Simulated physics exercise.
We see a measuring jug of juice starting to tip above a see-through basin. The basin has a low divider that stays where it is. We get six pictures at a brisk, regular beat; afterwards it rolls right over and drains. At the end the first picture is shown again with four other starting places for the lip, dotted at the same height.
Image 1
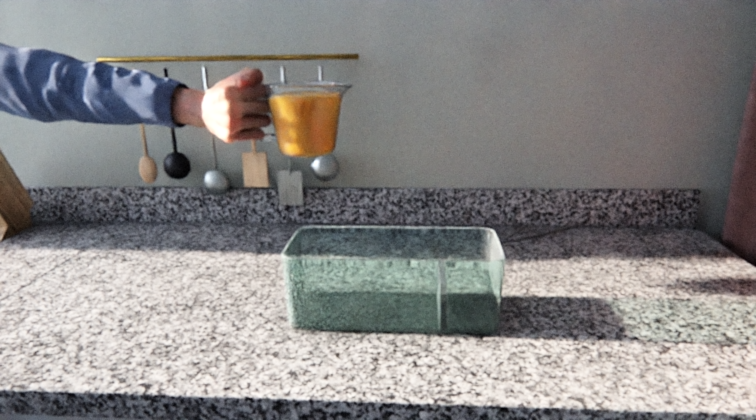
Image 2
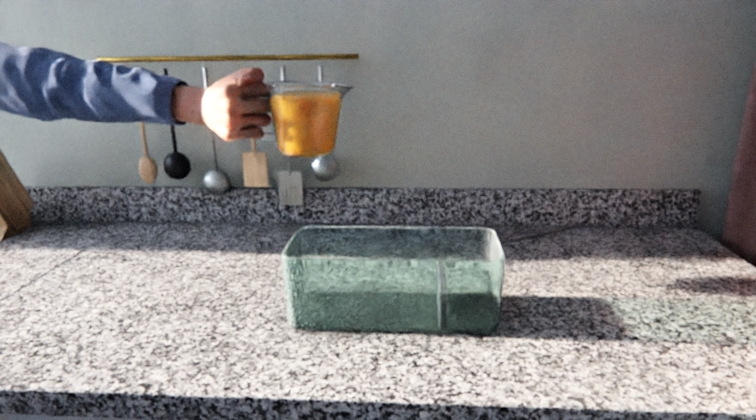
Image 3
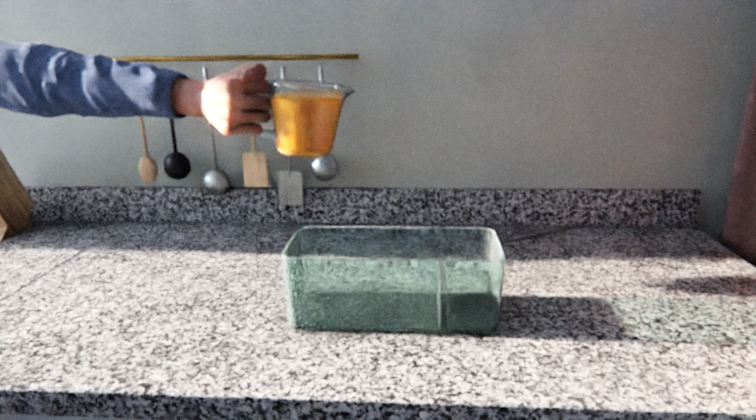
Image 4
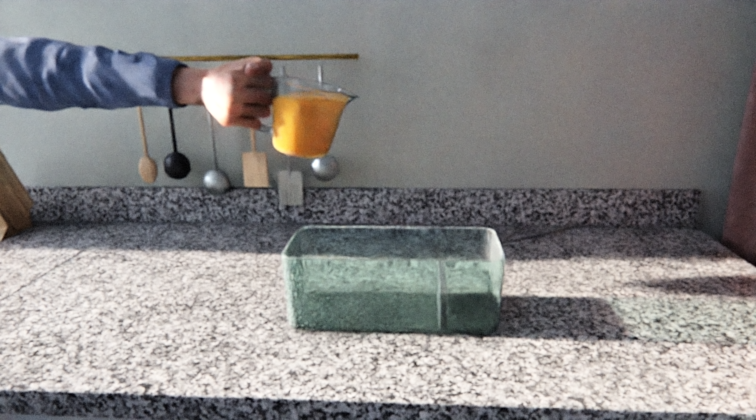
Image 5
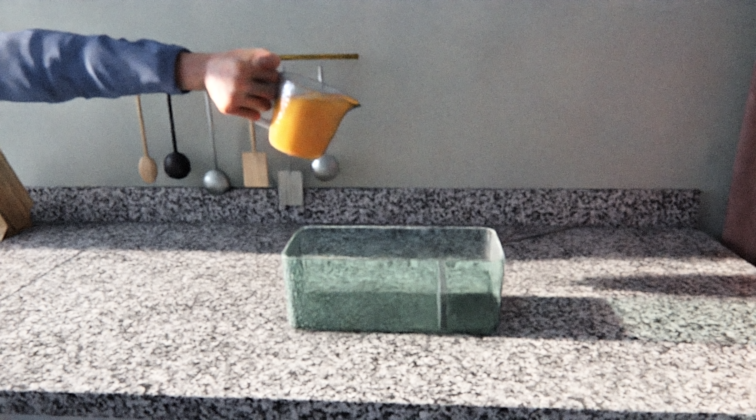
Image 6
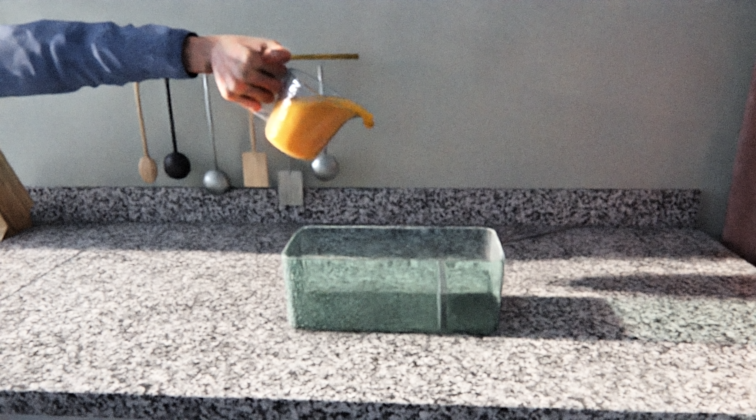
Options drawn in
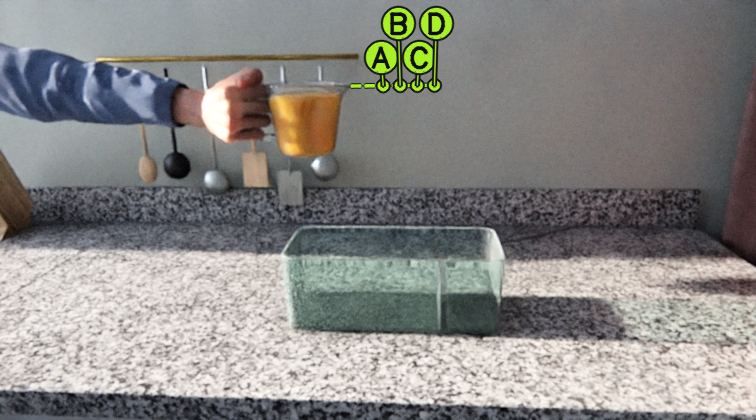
A hand in a blue sleeve held a clear jug of orange juice above a see-through basin on a speckled counter, then tilted it gradually to the right until juice came over the lip.
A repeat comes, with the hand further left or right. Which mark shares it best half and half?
It is B.
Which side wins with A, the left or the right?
More ends on the left.
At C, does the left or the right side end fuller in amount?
More ends on the right.
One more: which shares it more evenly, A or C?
C.
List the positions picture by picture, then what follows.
Upright, lip at (351, 86); basin from (289, 326) to (499, 330); top of the wall at (442, 275); nothing has left yet, in the first frame.
Upright, lip at (352, 87); nothing has left yet, in the second frame.
Tipped about 6°, lip at (354, 90); nothing has left yet, in the third frame.
Tipped about 12°, lip at (357, 97); nothing has left yet, in the fourth frame.
Tipped about 21°, lip at (360, 105); nothing has left yet, in the fifth frame.
Tipped about 32°, lip at (361, 116); juice is over the lip, down to (370, 126), in the sixth frame.
On the marked copy, A at (383, 85); B at (400, 85); C at (417, 85); D at (434, 85).
With A, about 78 % ends left of the wall and 18 % right of it; 4 % is lost outside.
With B, about 45 % ends left of the wall and 52 % right of it.
With C, about 31 % ends left of the wall and 63 % right of it; 5 % is lost outside.
With D, about 17 % ends left of the wall and 81 % right of it.
